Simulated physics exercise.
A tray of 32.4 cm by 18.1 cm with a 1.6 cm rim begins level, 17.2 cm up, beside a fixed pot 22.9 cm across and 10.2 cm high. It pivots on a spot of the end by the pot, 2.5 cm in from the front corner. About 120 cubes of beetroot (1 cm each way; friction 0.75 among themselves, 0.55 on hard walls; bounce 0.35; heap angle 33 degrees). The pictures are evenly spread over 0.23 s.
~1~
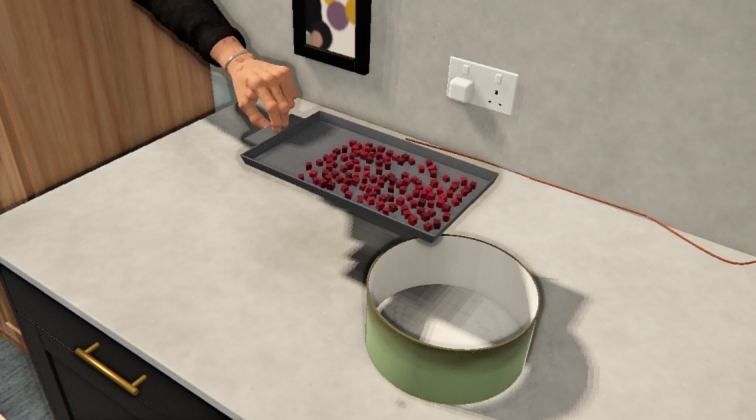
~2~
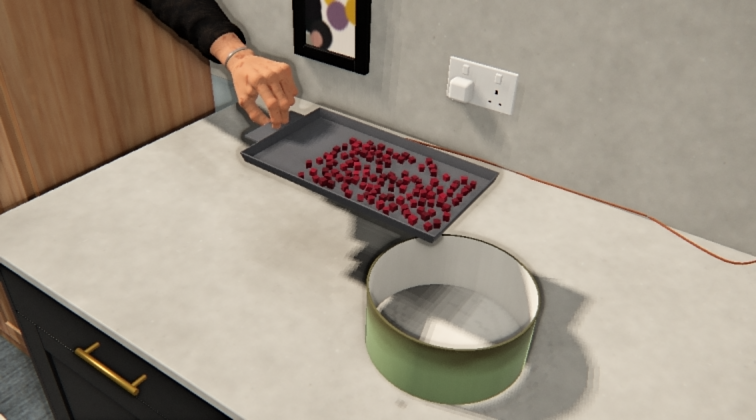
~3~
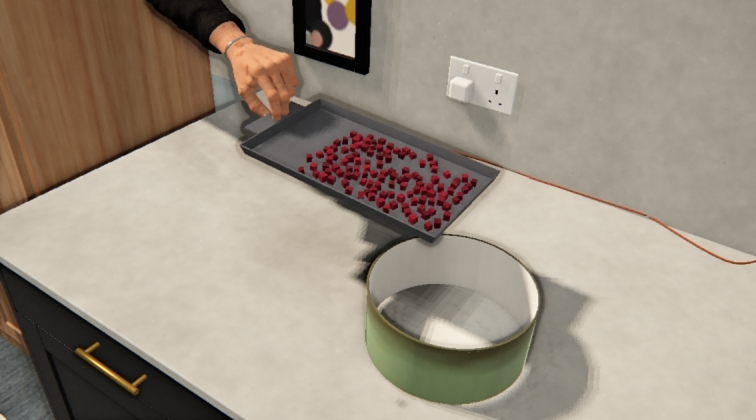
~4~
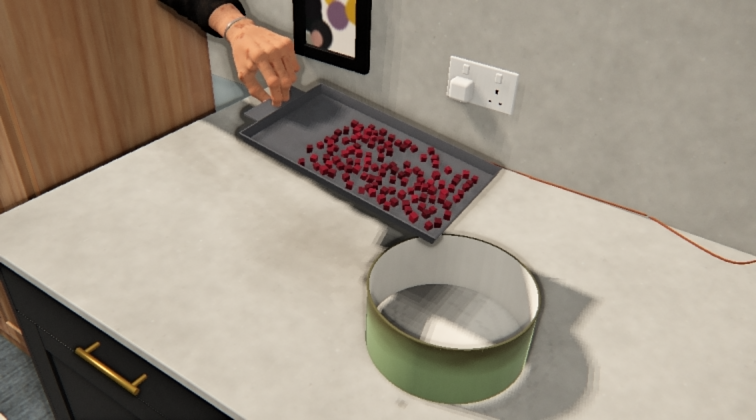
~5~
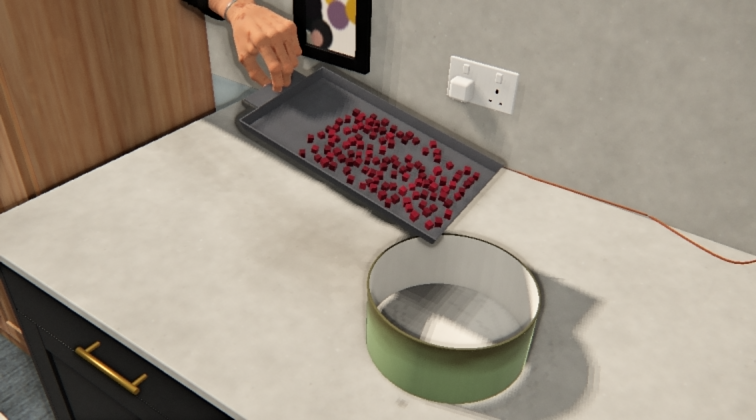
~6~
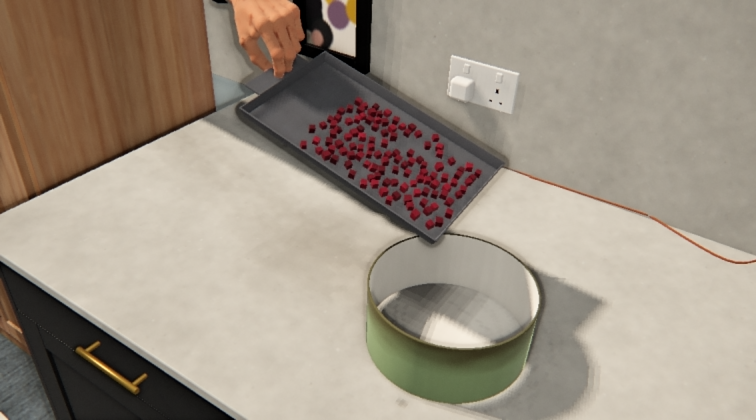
On a kitchen worktop, a hand raising the left end of a grey tray of red beetroot cubes beside a green pot.
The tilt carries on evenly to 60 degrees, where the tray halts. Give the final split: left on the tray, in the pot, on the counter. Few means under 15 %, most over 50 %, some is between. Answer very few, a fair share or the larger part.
Left on the tray: A fair share; in the pot: The larger part; on the counter: Very few.
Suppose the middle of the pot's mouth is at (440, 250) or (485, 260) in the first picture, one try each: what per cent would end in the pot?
About 30 and 30 per cent.
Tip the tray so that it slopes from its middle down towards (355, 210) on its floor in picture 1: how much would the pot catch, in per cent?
About 30 per cent.
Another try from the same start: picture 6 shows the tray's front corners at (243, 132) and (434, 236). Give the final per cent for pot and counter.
Pot 20, counter 5.
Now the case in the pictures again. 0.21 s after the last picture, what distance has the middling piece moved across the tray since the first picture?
Roughly 0 cm.
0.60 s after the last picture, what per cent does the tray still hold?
About 55 per cent.
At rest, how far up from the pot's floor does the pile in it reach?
About 1.5 cm.
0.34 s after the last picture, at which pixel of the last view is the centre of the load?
Around (427, 173).
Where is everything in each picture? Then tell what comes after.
In the first frame, tray tilt 0 degrees, front corners at (245, 154) and (433, 233); middle of the pieces at (383, 179); pot at (453, 286).
In the second frame, tray tilt 1 degrees, front corners at (245, 152) and (433, 233); middle of the pieces at (384, 177).
In the third frame, tray tilt 4 degrees, front corners at (244, 144) and (434, 234), lowest corner right front; middle of the pieces at (384, 174).
In the fourth frame, tray tilt 8 degrees, front corners at (244, 133) and (434, 235), lowest corner right front; middle of the pieces at (385, 167).
In the fifth frame, tray tilt 13 degrees, front corners at (244, 120) and (435, 236), lowest corner right front; middle of the pieces at (386, 161).
In the sixth frame, tray tilt 18 degrees, front corners at (245, 108) and (435, 237), lowest corner right front; middle of the pieces at (388, 155); pot at (453, 285).
Then, 0.21 s after the last picture, tilt 40 degrees; the tray holds 100 %, the pot 0 %.
Then, 0.34 s after the last picture, tilt 55 degrees; the tray holds 100 %, the pot 0 %.
Then, 0.60 s after the last picture, tilt 60 degrees; the tray holds 55 %, the pot 35 %.
In the end, tray 40 %, pot 60 %, counter 0 %.
